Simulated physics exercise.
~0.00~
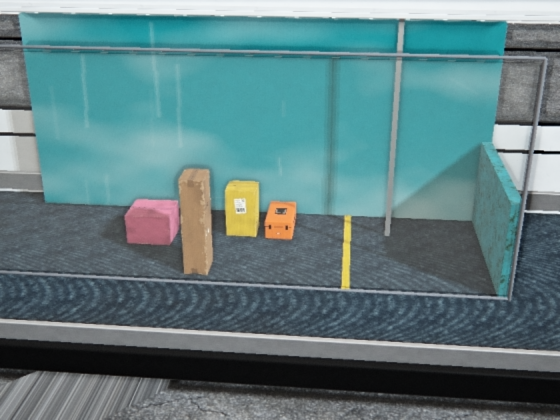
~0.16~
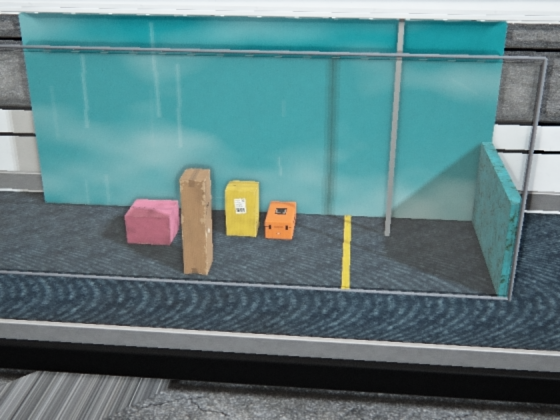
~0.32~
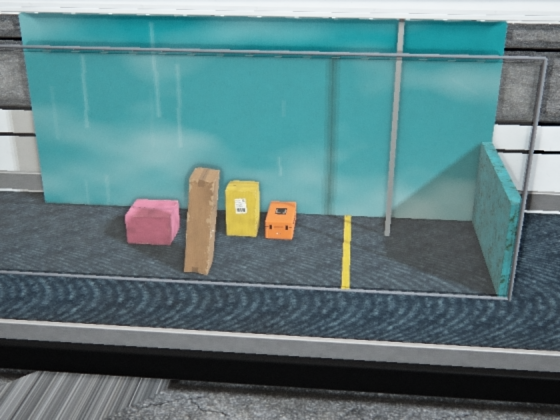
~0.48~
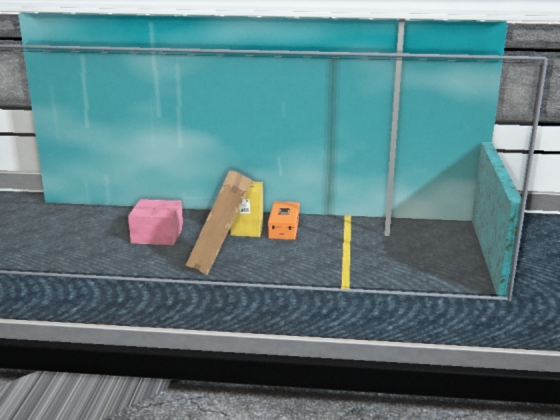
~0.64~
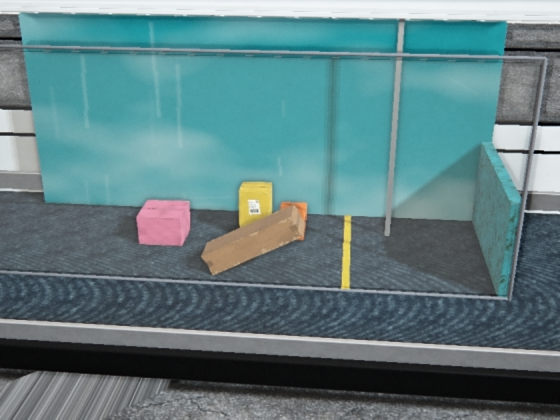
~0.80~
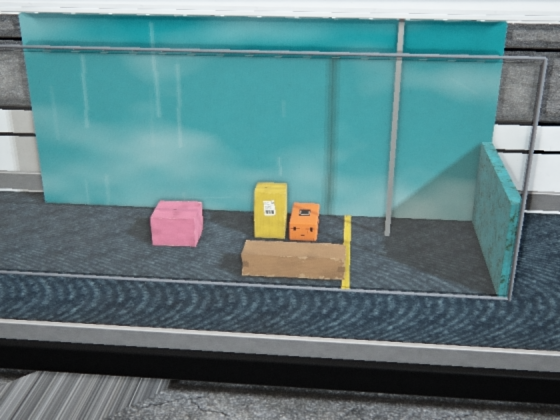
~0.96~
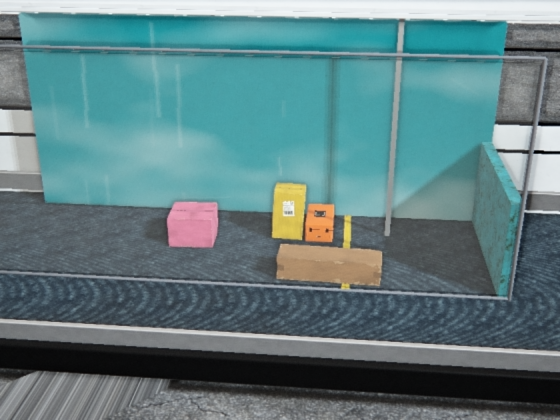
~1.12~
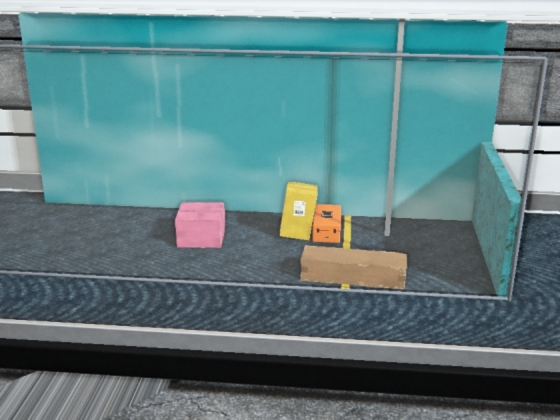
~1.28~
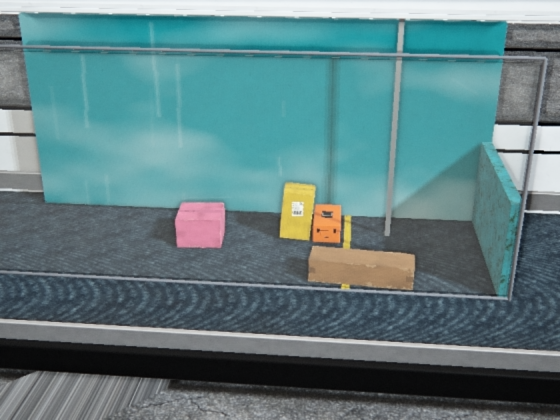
The tall brown box tipped over to the right and landed on its side, then slid across the yellow line as the pink, yellow and orange boxes slid right too; the yellow one briefly tilted and settled upright, all three short of the line.
